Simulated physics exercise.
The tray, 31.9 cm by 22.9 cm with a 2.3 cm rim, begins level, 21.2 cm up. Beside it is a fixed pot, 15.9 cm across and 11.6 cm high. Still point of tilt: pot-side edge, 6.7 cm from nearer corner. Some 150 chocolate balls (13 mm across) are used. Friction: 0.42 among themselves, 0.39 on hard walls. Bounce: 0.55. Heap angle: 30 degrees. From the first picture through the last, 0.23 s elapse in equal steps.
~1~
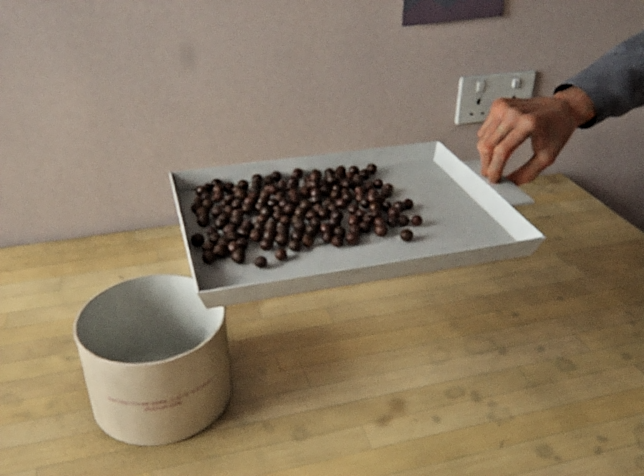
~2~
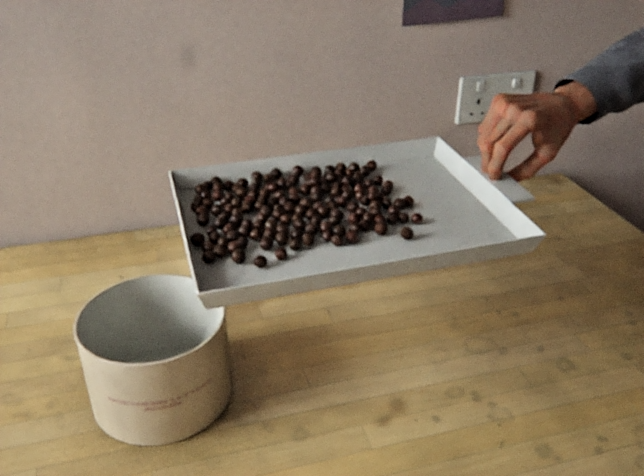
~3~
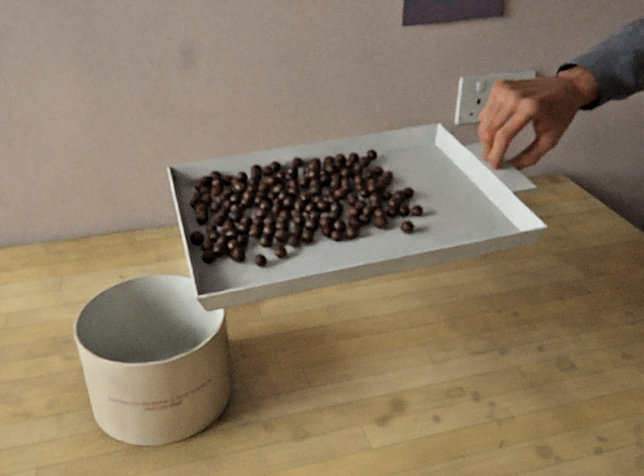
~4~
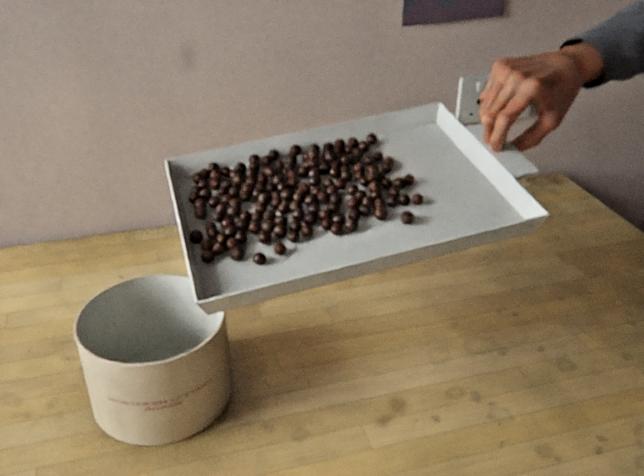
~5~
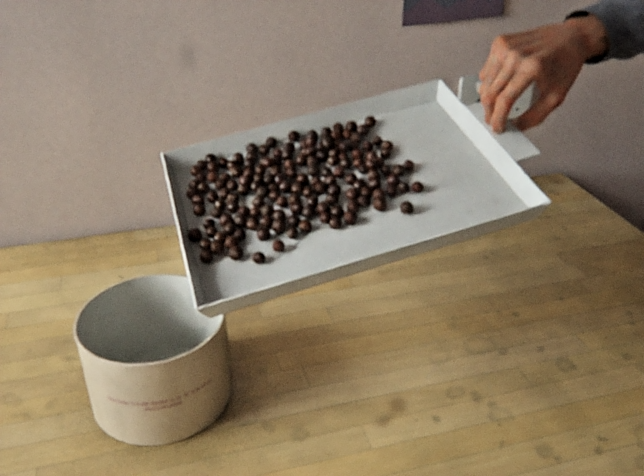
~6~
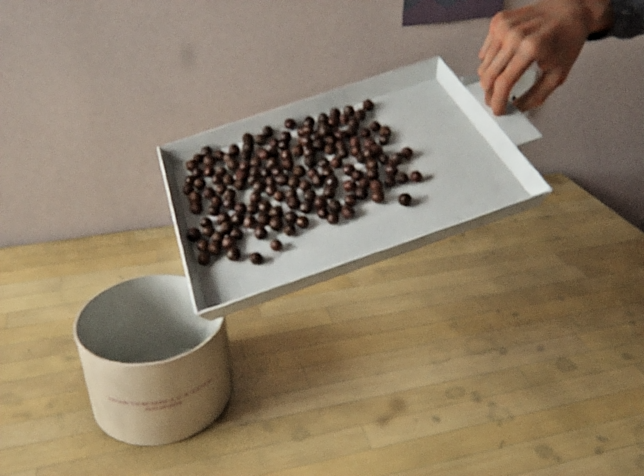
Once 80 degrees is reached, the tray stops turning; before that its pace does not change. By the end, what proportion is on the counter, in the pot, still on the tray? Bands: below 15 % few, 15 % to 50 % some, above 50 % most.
Result: Counter: Most, pot: Few, tray: Few.
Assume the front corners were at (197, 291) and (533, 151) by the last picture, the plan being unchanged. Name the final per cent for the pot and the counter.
That works out as pot 65 and counter 35.
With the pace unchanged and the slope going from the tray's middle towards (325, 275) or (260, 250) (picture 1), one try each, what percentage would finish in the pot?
Near 0 and 25 percent, in that order.
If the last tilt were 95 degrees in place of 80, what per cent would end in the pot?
Around 0 per cent, then.
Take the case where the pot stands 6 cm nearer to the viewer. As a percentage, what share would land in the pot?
I'd put it at around 25 per cent.
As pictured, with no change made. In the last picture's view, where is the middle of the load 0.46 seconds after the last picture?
The middle of the load should be at about (214, 287) by then.
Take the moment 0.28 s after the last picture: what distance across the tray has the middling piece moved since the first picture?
Displacement on the tray: About 9 cm.
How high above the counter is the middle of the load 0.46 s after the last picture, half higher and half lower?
Around 22 cm up.
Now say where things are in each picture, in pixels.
The first frame shows tray tilt 0 degrees, front corners at (205, 287) and (535, 234); middle of the pieces at (306, 206); pot at (151, 315).
The second frame shows tray tilt 1 degrees, front corners at (204, 288) and (535, 232); middle of the pieces at (306, 204).
The third frame shows tray tilt 4 degrees, front corners at (204, 291) and (537, 224), lowest corner left front; middle of the pieces at (305, 198).
The fourth frame shows tray tilt 9 degrees, front corners at (203, 295) and (538, 212), lowest corner left front; middle of the pieces at (304, 189).
The fifth frame shows tray tilt 14 degrees, front corners at (203, 300) and (540, 199), lowest corner left front; middle of the pieces at (303, 179).
The sixth frame shows tray tilt 19 degrees, front corners at (203, 305) and (541, 187), lowest corner left front; middle of the pieces at (300, 171); pot at (151, 315).
Then, 0.28 s after the last picture, tilt 50 degrees; the tray holds 100 %, the pot 0 %.
Then, 0.46 s after the last picture, tilt 70 degrees; the tray holds 80 %, the pot 0 %.
Then, 0.76 s after the last picture, tilt 80 degrees; the tray holds 15 %, the pot 0 %.
In the end, counter 100 %, pot 0 %, tray 0 %.
